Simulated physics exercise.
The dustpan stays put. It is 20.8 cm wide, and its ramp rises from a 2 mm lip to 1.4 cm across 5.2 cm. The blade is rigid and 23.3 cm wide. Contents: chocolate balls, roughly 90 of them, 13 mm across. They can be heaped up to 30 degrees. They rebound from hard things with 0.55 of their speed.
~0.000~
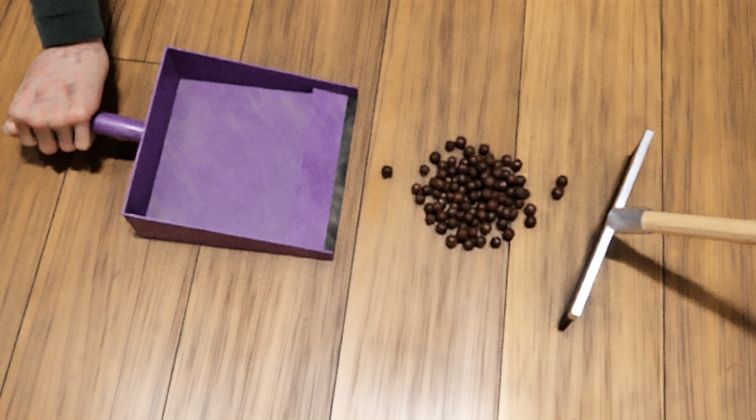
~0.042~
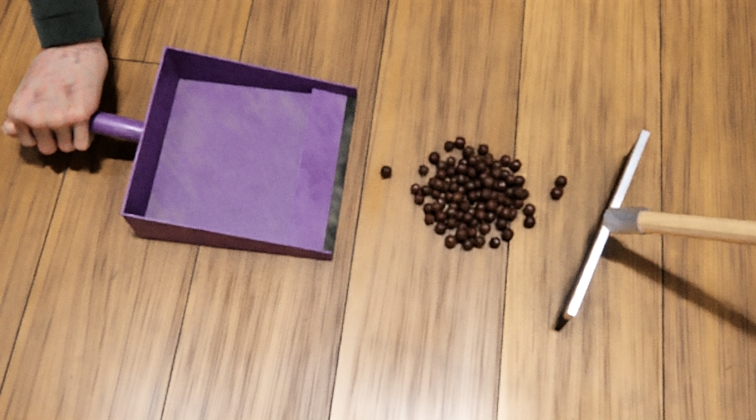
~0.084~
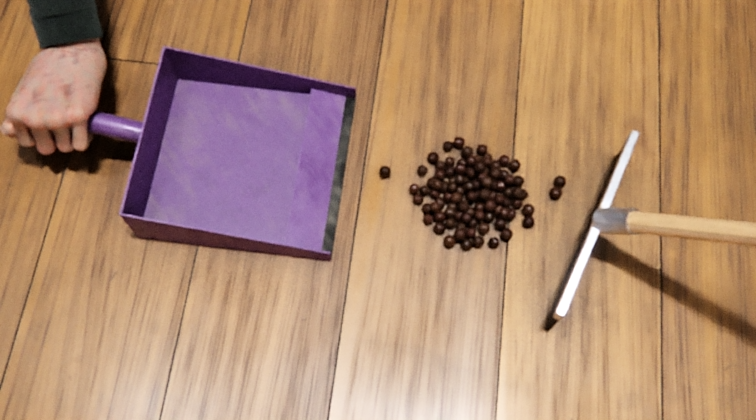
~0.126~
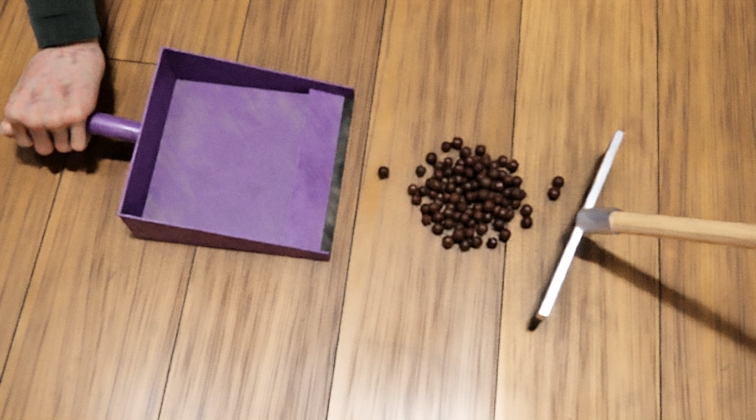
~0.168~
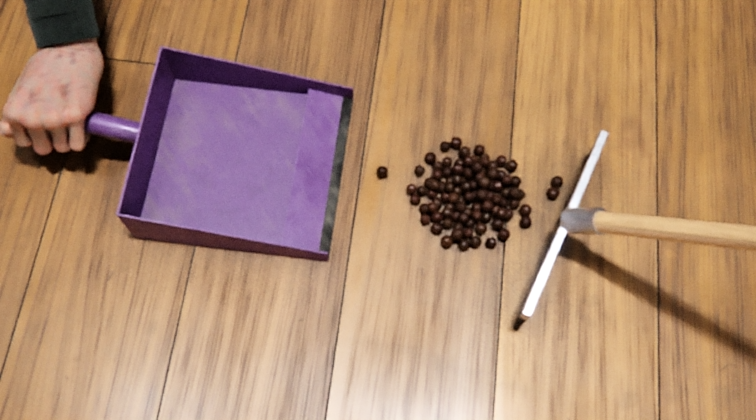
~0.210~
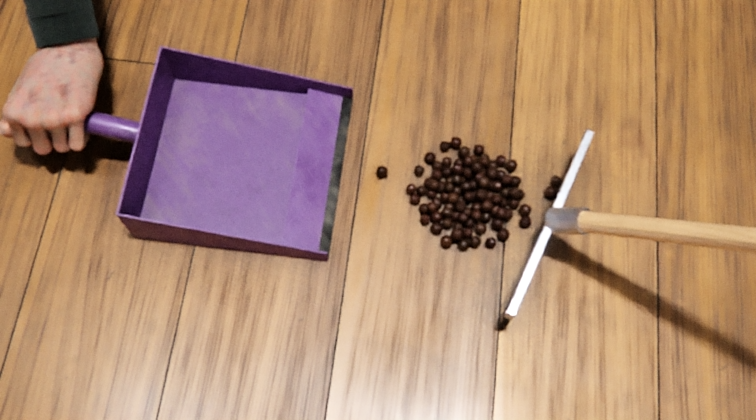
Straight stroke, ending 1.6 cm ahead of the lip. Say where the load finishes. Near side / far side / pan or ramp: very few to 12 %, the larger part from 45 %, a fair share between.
Near side: Very few; far side: Very few; pan: Very few.
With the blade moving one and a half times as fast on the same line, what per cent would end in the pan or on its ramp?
Then around 5 per cent.
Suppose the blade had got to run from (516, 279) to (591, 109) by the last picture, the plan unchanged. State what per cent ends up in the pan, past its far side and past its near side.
That ends as pan 15, far 30, and near 0.
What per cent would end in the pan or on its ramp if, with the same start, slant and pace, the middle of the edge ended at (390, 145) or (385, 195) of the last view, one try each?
Some 20 in a hundred and 5 in a hundred.
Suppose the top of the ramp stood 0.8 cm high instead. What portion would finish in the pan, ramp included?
Estimate with the new ramp: Some 5 in a hundred.
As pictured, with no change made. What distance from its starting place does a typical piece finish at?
Roughly 12 cm.
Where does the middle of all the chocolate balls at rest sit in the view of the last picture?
I'd put it at about (371, 167).
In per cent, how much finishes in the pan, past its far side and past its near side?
In per cent - near side 0, far side 5, pan 5.
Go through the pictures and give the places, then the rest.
In the first picture, blade from (574, 314) to (646, 138), moved 0.0 cm, 0 of the pieces shifted so far; middle of the pieces at (480, 195); pan at (236, 163).
In the second picture, blade from (570, 314) to (642, 139), moved 0.3 cm, 0 of the pieces shifted so far; middle of the pieces at (479, 195).
In the third picture, blade from (559, 315) to (632, 139), moved 1.3 cm, 0 of the pieces shifted so far; middle of the pieces at (478, 196).
In the fourth picture, blade from (542, 315) to (617, 139), moved 2.8 cm, 0 of the pieces shifted so far; middle of the pieces at (476, 196).
In the fifth picture, blade from (526, 314) to (601, 139), moved 4.4 cm, 0 of the pieces shifted so far; middle of the pieces at (475, 196).
In the sixth picture, blade from (510, 314) to (587, 139), moved 6.0 cm, 0 of the pieces shifted so far; middle of the pieces at (475, 196); pan at (231, 164). Its pace works out near 0.37 m/s, heading 7 degrees towards the viewer's side.
After 0.45 s, middle of the blade 15 cm from the lip; 0 % over the lip, far side 0 %, near side 0 %.
After 0.61 s, middle of the blade 9 cm from the lip; 0 % over the lip, far side 0 %, near side 0 %.
Then, at 0.90 s, middle of the blade 5 cm from the lip; 5 % over the lip, far side 5 %, near side 0 %.
In the end, at 1.2 s, near side 0 %, far side 5 %, pan 5 %, in front of the lip or behind the blade 90 %.
